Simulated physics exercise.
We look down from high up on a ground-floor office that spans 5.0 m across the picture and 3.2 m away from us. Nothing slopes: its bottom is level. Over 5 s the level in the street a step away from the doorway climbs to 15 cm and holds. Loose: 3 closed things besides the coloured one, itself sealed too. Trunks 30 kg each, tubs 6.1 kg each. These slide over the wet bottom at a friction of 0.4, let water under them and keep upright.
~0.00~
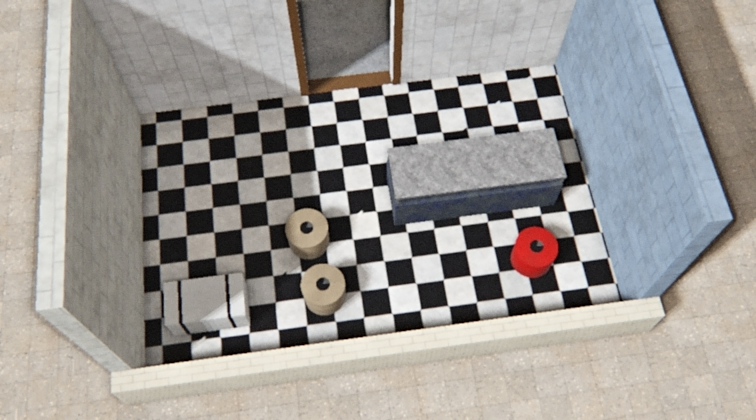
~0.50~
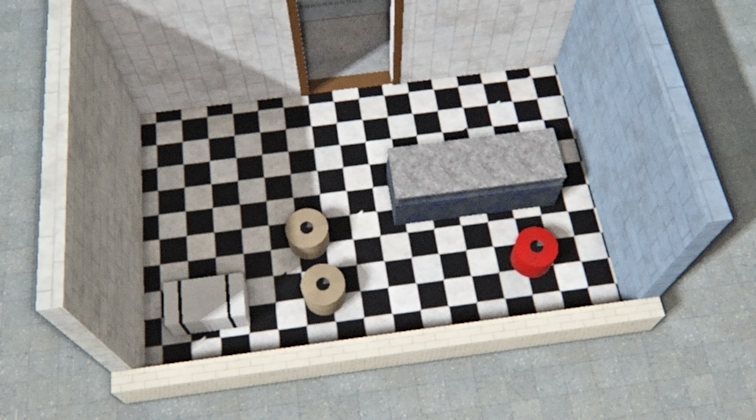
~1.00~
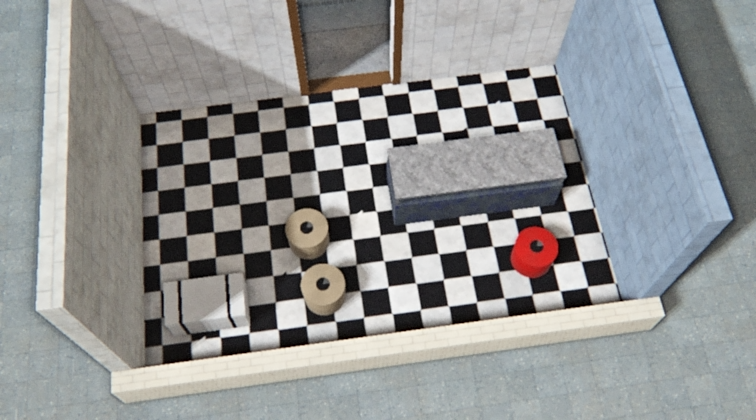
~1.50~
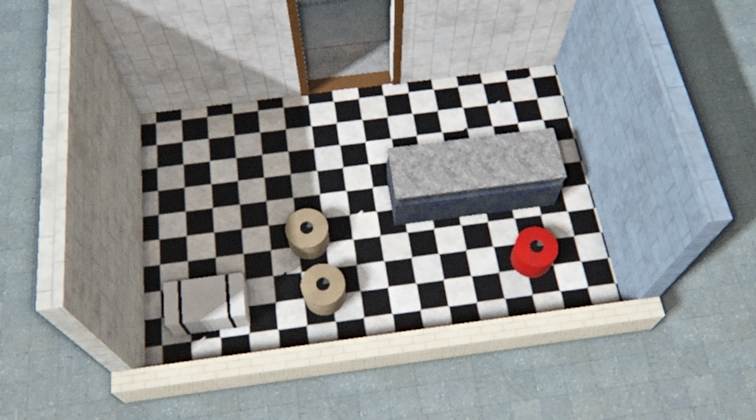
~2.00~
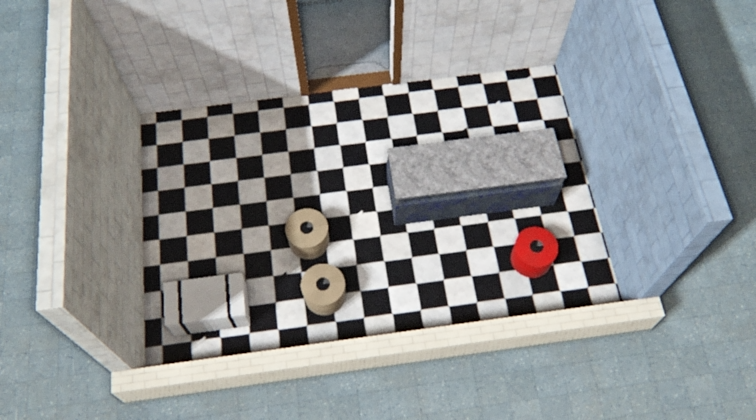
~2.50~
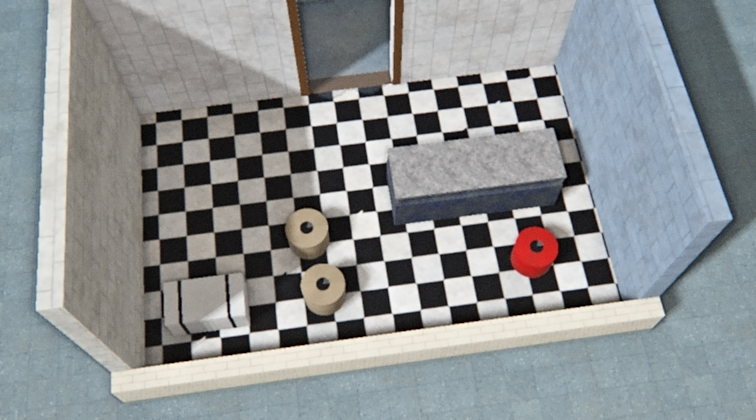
In a ground-floor office with a checkered floor, a red tub, two tan tubs, a pale banded trunk and a long grey block sit still. The ground outside changes from sandy tan to grey, then gradually turns bluer, and the doorway grows paler and bluer too, while nothing inside shifts.
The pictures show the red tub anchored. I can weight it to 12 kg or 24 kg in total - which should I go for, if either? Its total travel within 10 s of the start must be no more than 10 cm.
12 kg will do.
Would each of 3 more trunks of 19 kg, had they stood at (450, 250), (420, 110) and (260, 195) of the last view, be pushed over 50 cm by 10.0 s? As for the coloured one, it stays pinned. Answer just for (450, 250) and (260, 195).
Results: Threshold not reached; threshold not reached.
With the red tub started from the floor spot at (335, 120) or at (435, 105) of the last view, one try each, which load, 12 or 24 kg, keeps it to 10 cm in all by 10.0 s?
Only the heavy mass does it, then the light mass does it.
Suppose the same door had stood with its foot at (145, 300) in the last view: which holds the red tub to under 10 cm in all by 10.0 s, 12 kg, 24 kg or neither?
Then the lower weight is enough.
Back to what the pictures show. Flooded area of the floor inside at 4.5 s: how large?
Around 3.0 m2 of it.
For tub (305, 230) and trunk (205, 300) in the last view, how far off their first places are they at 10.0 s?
Respectively 80 and 0 centimetres.
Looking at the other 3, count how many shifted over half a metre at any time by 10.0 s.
The number is 2.
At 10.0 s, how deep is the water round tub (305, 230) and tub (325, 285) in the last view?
Roughly 6 and 7 cm.
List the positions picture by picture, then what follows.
The red tub at (537, 247), on the bottom; water covers 0.0 m2; 0 of 4 have shifted, in the first picture.
The red tub at (537, 247) rests on the ground; water covers 0.0 m2; 0 of 4 have shifted, in the second picture.
The red tub at (537, 247), on the bottom; 0.0 m2 under water; 0 of 4 have shifted, in the third picture.
The red tub at (537, 247), on the bottom; 0.0 m2 under water; 0 of 4 have shifted, in the fourth picture.
The red tub at (537, 247), on the bottom; 0.0 m2 under water; 0 of 4 have shifted, in the fifth picture.
The red tub at (537, 247) rests on the ground; 0.0 m2 under water; 0 of 4 have shifted, in the sixth picture.
After 3.5 s the red tub would be 0 cm from its start with 12 kg and 0 cm from its start with 24 kg; 0 cm of water round it then.
After 4.5 s the red tub would be 0 cm from its start with 12 kg and 0 cm from its start with 24 kg; 0 cm of water round it then.
After 7.0 s the red tub would be 0 cm from its start with 12 kg and 0 cm from its start with 24 kg; 0 cm of water round it then.
After 10.0 s the red tub would be 0 cm from its start with 12 kg and 0 cm from its start with 24 kg; 3 cm of water round it then.
